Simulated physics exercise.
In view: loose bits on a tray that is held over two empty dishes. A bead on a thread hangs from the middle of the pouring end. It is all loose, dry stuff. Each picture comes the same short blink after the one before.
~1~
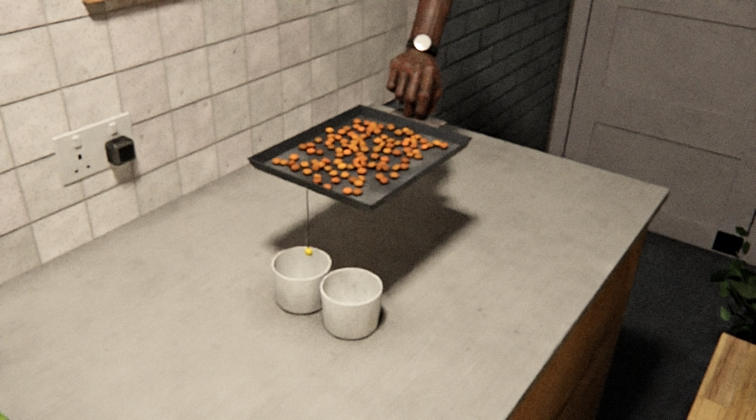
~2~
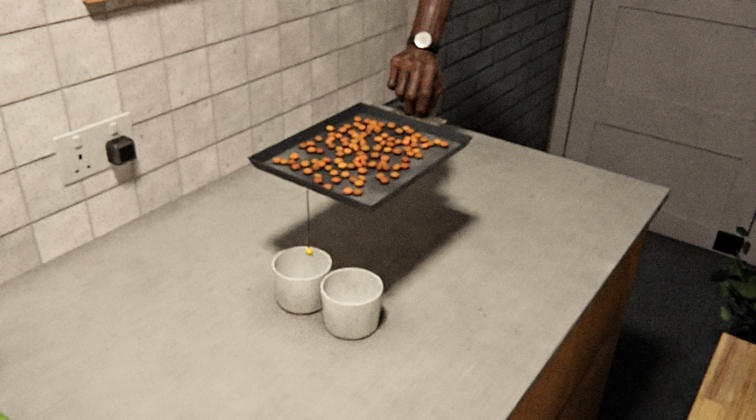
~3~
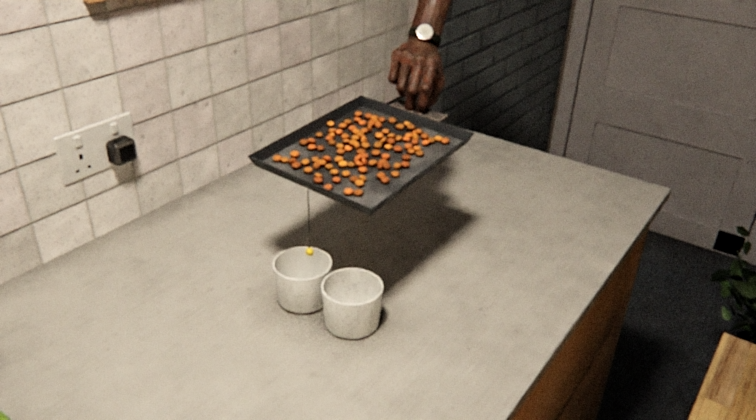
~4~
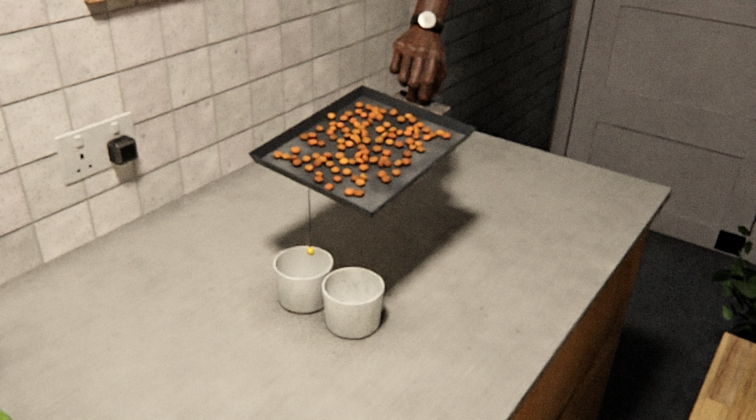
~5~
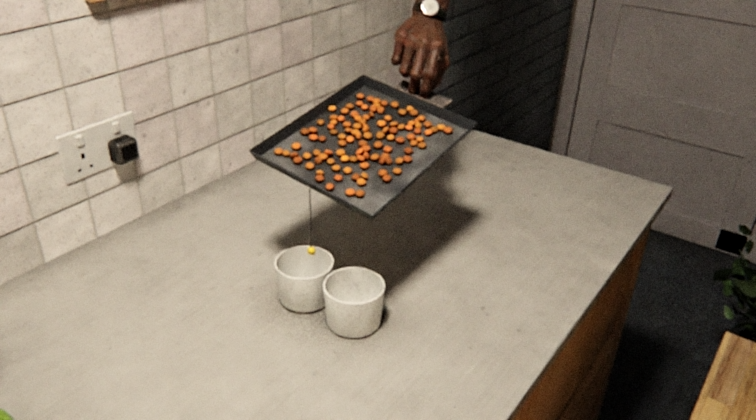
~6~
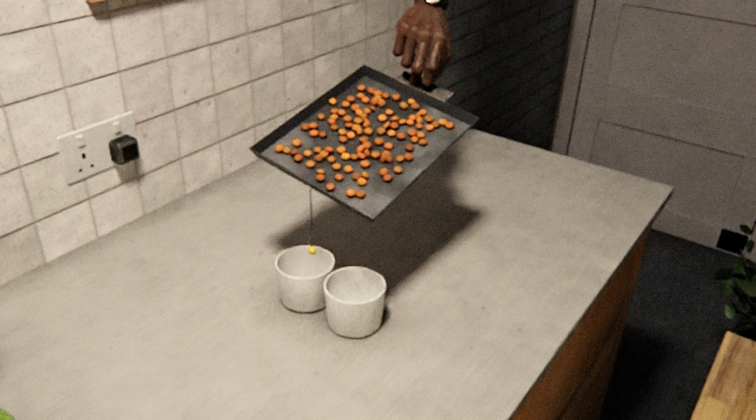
Dark tray of small orange-brown pieces slowly tilting as a watch-wearing hand raises its far end above two empty white dishes.
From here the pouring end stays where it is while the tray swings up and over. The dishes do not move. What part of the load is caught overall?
Caught overall: Over half.
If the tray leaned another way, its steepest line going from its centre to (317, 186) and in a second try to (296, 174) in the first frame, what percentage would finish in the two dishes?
Roughly 30 per cent, and 10 per cent.
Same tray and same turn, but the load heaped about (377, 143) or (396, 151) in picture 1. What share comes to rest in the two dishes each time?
Roughly 70 per cent, and 70 per cent.
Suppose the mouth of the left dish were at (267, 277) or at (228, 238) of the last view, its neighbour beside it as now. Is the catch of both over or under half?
First the smaller part, then the smaller part.
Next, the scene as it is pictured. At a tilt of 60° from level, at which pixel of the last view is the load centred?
Near (371, 208).
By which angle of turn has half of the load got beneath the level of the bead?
At some 75 degrees.
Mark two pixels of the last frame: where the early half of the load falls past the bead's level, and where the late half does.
At about (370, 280), then at (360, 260).
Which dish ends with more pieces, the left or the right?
The winner is the right one.
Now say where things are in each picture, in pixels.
Corners of the pouring end (254, 158) and (370, 202), level; middle of the load (365, 150), bits of cat kibble; left dish (283, 291); right dish (333, 316); bead on its thread (309, 252), in the first picture.
Corners of the pouring end (254, 157) and (370, 203), level; middle of the load (365, 148), in the second picture.
Corners of the pouring end (255, 155) and (371, 205), tipped barely, lowest at the right corner; middle of the load (366, 145), in the third picture.
Corners of the pouring end (255, 153) and (371, 208), tipped a little, lowest at the right corner; middle of the load (367, 140), in the fourth picture.
Corners of the pouring end (256, 150) and (372, 211), tipped a little, lowest at the right corner; middle of the load (368, 136), in the fifth picture.
Corners of the pouring end (256, 148) and (373, 213), tipped clearly, lowest at the right corner; middle of the load (368, 131); left dish (286, 290); right dish (336, 315), in the sixth picture.
Just after the last frame, tray tipped steeply; the larger part on the tray; just a few in the right dish; about a tenth in the air.
A moment on, tray tipped right over; just a few on the tray; roughly two thirds in the right dish; roughly a quarter outside both; just a few in the air.
Further on, tray tipped past a quarter turn; roughly two thirds in the right dish; roughly a third outside both.
When it is over, tray tipped past a quarter turn; roughly two thirds in the right dish; not one in the left dish; roughly a third outside both.
